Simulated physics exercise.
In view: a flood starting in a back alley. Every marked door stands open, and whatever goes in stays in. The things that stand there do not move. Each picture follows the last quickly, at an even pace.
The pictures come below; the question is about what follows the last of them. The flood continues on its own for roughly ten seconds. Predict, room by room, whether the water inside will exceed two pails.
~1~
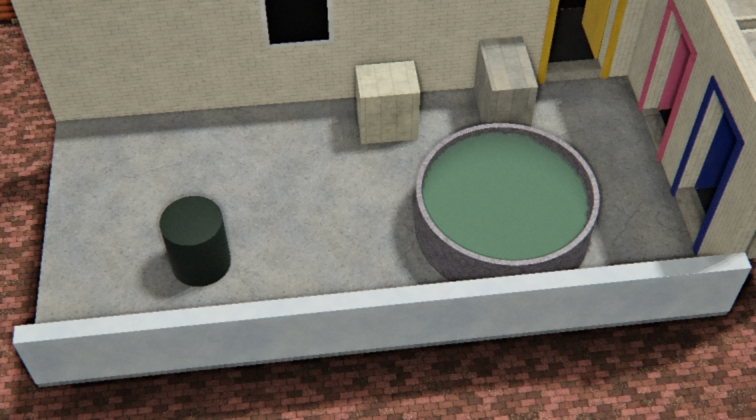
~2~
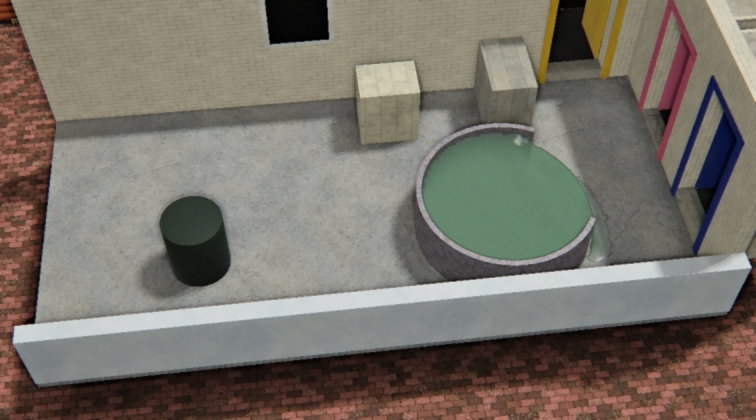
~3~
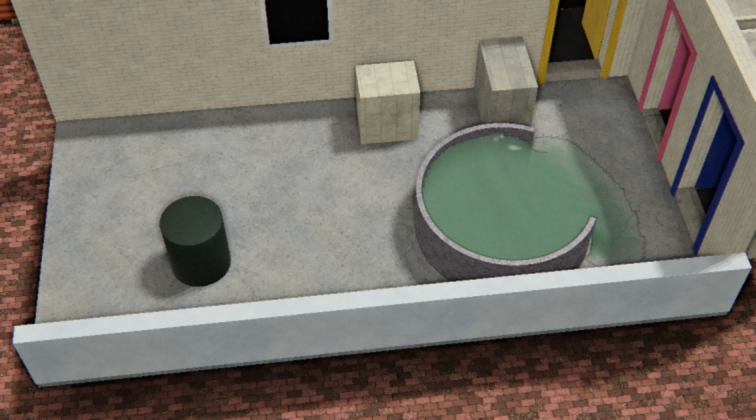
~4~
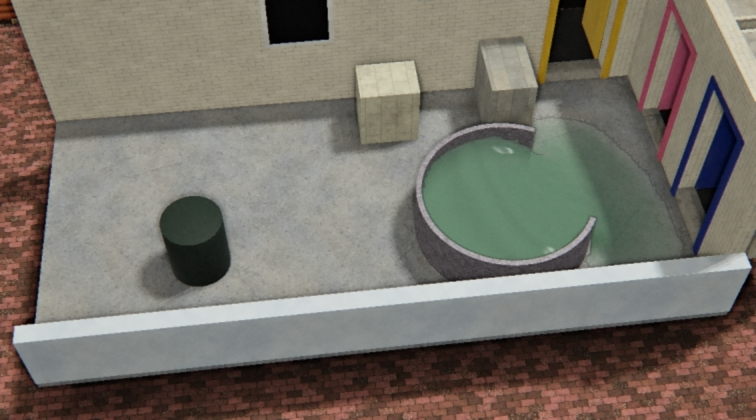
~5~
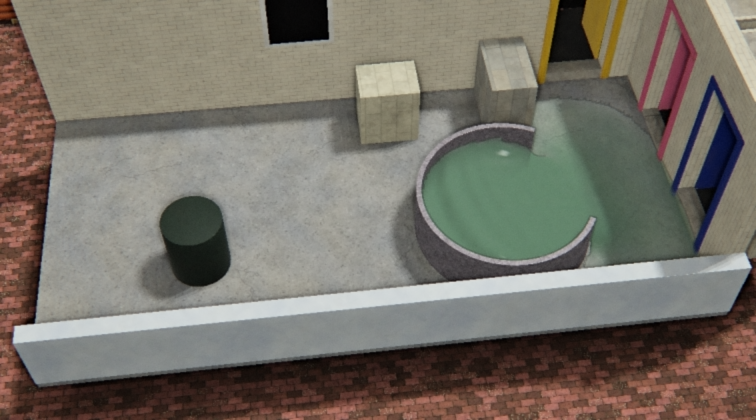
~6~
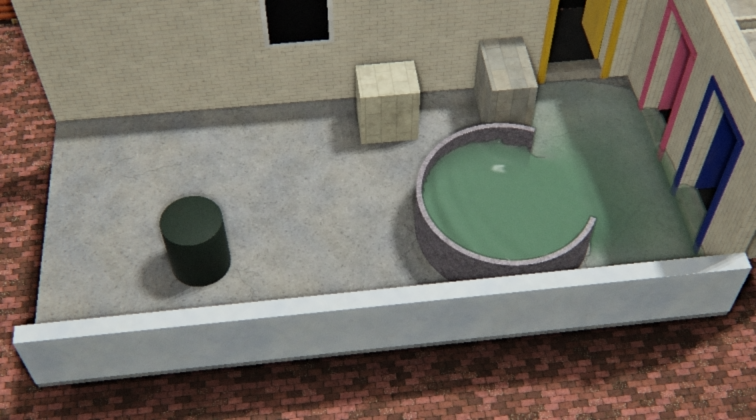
Outcome: The blue door will be overrun; the pink door will be overrun; the yellow door will be overrun.
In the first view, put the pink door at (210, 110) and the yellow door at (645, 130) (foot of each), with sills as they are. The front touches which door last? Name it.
I'd name the pink door.
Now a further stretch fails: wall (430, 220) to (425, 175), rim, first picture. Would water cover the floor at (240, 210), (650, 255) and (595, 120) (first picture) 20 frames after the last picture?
Taking the three spots as listed, they end up inundated, spared and spared.
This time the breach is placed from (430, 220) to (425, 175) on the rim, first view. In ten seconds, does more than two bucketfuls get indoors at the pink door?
Then pink door ends up below.
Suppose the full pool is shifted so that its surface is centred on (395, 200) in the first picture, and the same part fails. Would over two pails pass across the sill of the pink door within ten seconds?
Result - pink door crosses the threshold.
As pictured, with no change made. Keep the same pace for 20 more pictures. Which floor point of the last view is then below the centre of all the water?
Somewhere near (565, 195).
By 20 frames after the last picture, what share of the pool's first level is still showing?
My best guess is about 24 per cent.
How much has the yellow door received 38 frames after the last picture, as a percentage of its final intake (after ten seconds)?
About 95 per cent.
A moment on, water covers 25 % of the floor; the blue door over two buckets in, the pink door far over two buckets in, the yellow door wet at the sill, nothing in.
Next, water covers 25 % of the floor; the blue door far over two buckets in, the pink door far over two buckets in, the yellow door under two buckets in.
Then, water covers 35 % of the floor; the blue door far over two buckets in, the pink door far over two buckets in, the yellow door over two buckets in.
Later, water covers 50 % of the floor; the blue door far over two buckets in, the pink door far over two buckets in, the yellow door over two buckets in.
In the end, water covers 70 % of the floor; the blue door far over two buckets in, the pink door far over two buckets in, the yellow door over two buckets in.
